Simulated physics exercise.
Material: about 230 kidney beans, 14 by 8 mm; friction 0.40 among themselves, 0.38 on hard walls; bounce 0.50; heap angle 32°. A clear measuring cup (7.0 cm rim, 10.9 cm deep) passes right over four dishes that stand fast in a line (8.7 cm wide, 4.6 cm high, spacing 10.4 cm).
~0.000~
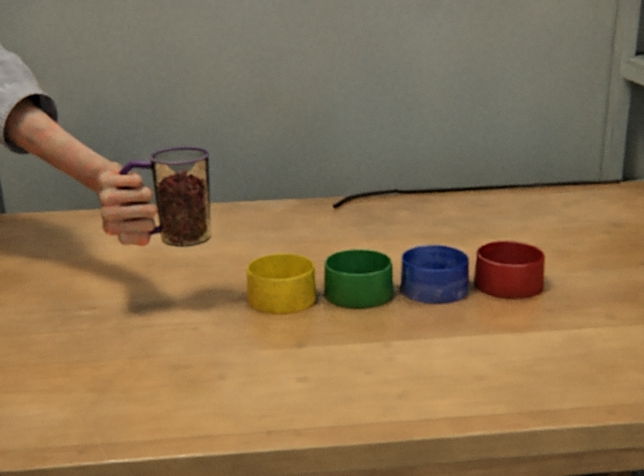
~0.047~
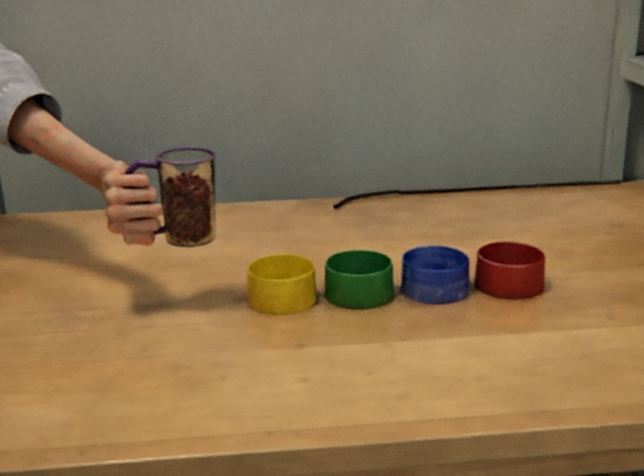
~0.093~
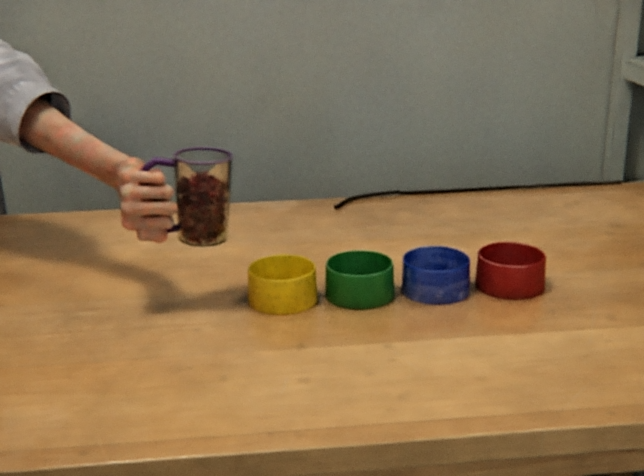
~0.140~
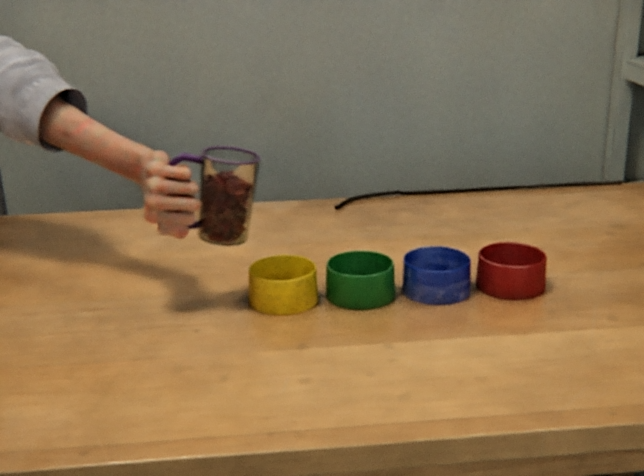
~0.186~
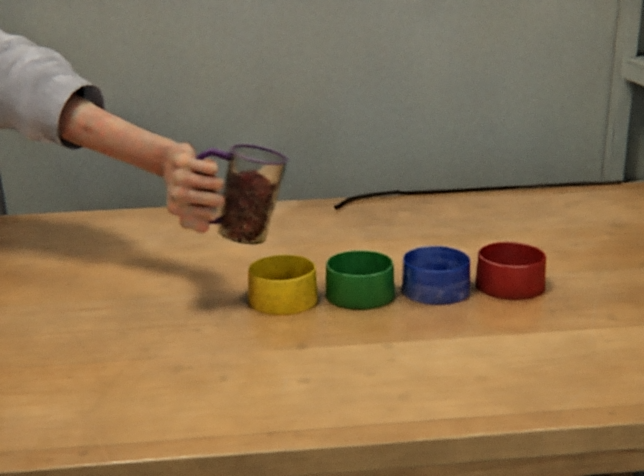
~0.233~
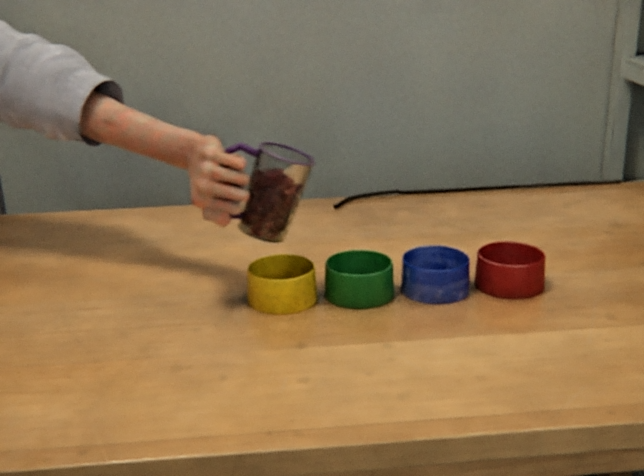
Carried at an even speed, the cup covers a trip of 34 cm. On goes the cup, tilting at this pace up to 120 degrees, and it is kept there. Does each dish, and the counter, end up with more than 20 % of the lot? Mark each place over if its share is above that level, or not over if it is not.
Red: Over, blue: Not over, green: Not over, yellow: Not over, counter: Not over.
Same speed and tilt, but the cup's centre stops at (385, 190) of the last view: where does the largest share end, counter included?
That'd be blue, it takes the most.
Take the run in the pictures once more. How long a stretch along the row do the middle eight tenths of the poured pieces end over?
The stretch is around 5 cm long.
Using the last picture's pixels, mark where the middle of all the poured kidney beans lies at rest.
Centre at rest: Approx. (509, 267) px.
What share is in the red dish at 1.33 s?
60 %.
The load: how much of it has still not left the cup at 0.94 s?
That would be some 95 per cent.
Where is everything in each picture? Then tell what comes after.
The first picture shows cup at (183, 197), tilt 0 degrees, lip at (208, 154), moved 0.0 cm; middle of the pieces at (183, 204); yellow dish at (281, 267); green dish at (358, 262); blue dish at (435, 258); red dish at (510, 253).
The second picture shows cup at (188, 198), tilt 1 degrees, lip at (214, 155), moved 0.6 cm; middle of the pieces at (188, 205).
The third picture shows cup at (203, 197), tilt 4 degrees, lip at (231, 156), moved 2.4 cm; middle of the pieces at (202, 204).
The fourth picture shows cup at (227, 197), tilt 9 degrees, lip at (259, 158), moved 5.3 cm; middle of the pieces at (225, 203).
The fifth picture shows cup at (250, 195), tilt 14 degrees, lip at (286, 160), moved 8.3 cm; middle of the pieces at (248, 202).
The sixth picture shows cup at (274, 193), tilt 20 degrees, lip at (313, 161), moved 11.5 cm; middle of the pieces at (271, 200); yellow dish at (281, 267); green dish at (359, 263); blue dish at (436, 258); red dish at (511, 254). The cup turns about 115 degrees a second and travels 66 cm a second.
After 0.66 s, tilt 68 degrees; cup holds 100 %.
After 0.94 s, tilt 100 degrees; cup holds 95 %, red 5 %.
Then, at 1.33 s, tilt 120 degrees; cup holds 30 %, red 60 %.
At rest (2.0 s), red 95 %, blue 0 %, green 0 %, yellow 0 %, counter 5 %.
